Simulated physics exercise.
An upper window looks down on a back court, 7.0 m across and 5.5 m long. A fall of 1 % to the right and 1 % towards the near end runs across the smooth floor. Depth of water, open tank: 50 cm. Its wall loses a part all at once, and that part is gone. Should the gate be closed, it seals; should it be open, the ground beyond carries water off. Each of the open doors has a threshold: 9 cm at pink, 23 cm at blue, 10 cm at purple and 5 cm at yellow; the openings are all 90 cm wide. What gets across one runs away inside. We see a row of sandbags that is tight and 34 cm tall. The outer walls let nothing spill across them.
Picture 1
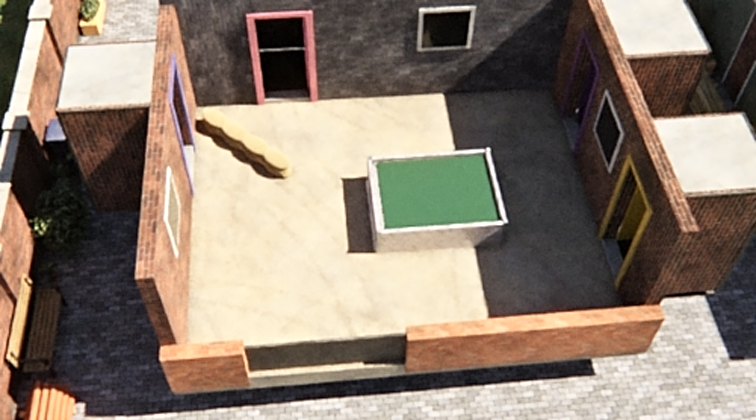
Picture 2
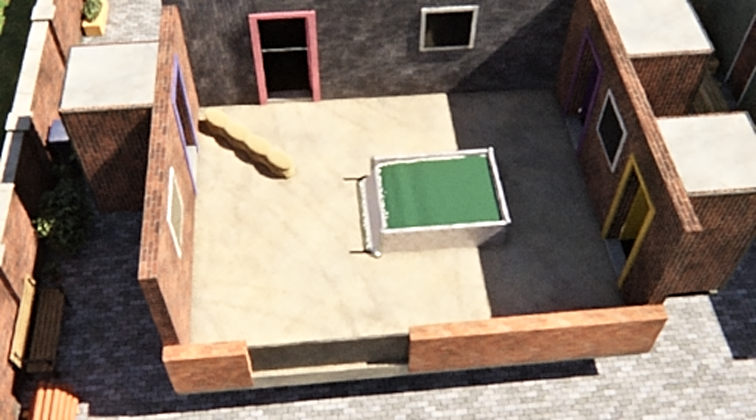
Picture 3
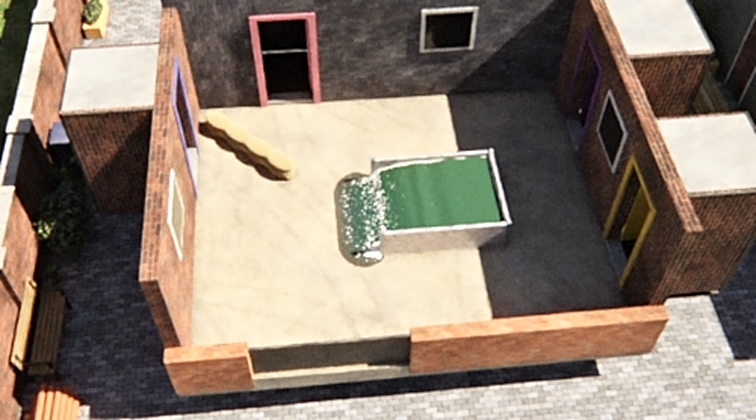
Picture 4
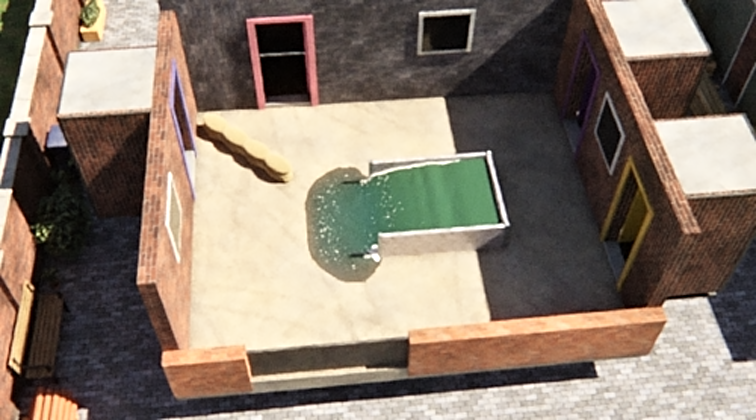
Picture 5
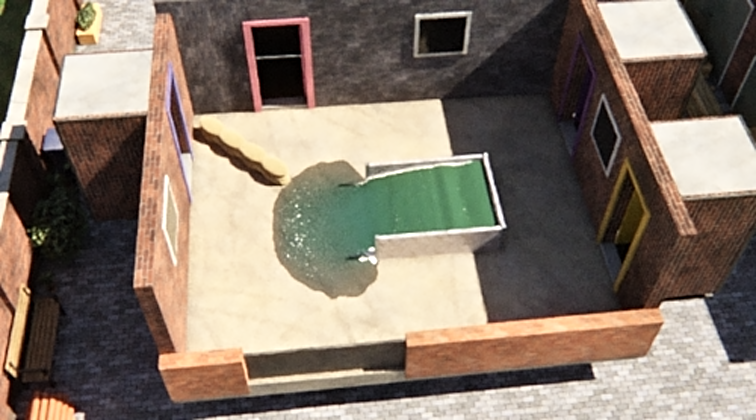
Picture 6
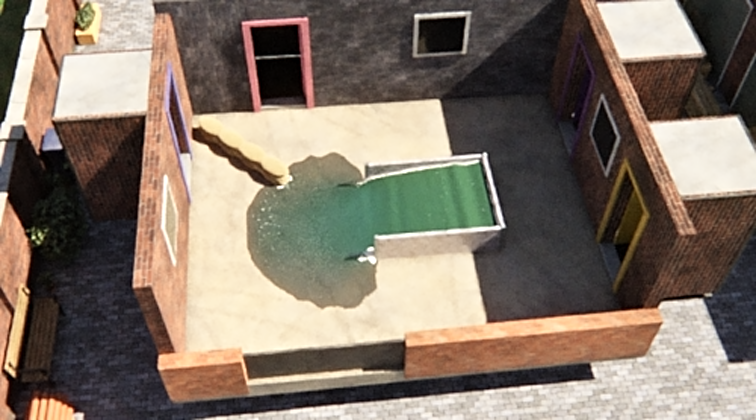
At first, a white-walled tank of green water stands full and still on the pale floor of a brick-walled court. Then its left side is suddenly gone, and water pours out leftward in a foamy burst, spreading into a widening rounded pool that reaches the lower end of the wavy yellow barrier.
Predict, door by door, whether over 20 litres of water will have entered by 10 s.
Result: The pink door undershoots the limit, the blue door undershoots the limit, the purple door undershoots the limit, the yellow door overshoots the limit.
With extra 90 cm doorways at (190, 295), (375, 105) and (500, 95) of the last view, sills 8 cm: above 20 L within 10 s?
First doorway gets there, second falls short, third falls short.
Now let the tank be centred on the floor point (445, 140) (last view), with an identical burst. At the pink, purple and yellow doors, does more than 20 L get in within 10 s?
Against that limit: Pink above, purple below, yellow not over.
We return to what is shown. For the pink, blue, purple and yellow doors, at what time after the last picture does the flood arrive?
Pink = 1.6 s, blue = 0.7 s, purple = 8.5 s, yellow = 6.0 s.
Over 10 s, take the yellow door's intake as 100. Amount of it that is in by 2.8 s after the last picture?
Some 0 per cent by then.
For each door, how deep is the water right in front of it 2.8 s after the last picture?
You'd see pink at 8 cm, blue at 11 cm, purple at 0 cm and yellow at 0 cm.
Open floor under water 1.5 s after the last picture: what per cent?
Around 35 per cent.
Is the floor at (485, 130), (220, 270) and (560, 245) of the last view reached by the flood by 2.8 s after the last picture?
Point 1: Unreached; point 2: Reached; point 3: Unreached.
Then, 0.7 s after the last picture water covers 30 % of the floor and is deepest (22 cm) near (190, 242); pink door not reached, blue door not reached, purple door not reached, yellow door not reached.
Then, 1.5 s after the last picture water covers 35 % of the floor and is deepest (23 cm) near (200, 250); pink door not reached, blue door 14 cm at the sill, 0 L in, purple door not reached, yellow door not reached.
Then, 2.8 s after the last picture water covers 40 % of the floor and is deepest (24 cm) near (186, 376); pink door 8 cm at the sill, 0 L in, blue door 11 cm at the sill, 0 L in, purple door not reached, yellow door not reached.
Then, 5.3 s after the last picture water covers 65 % of the floor and is deepest (12 cm) near (189, 260); pink door 4 cm at the sill, 1 L in, blue door 8 cm at the sill, 0 L in, purple door not reached, yellow door not reached.
Then, 9.3 s after the last picture water covers 85 % of the floor and is deepest (16 cm) near (621, 336); pink door 0 cm at the sill, 1 L in, blue door 2 cm at the sill, 0 L in, purple door 9 cm at the sill, 0 L in, yellow door 11 cm at the sill, 42 L in.
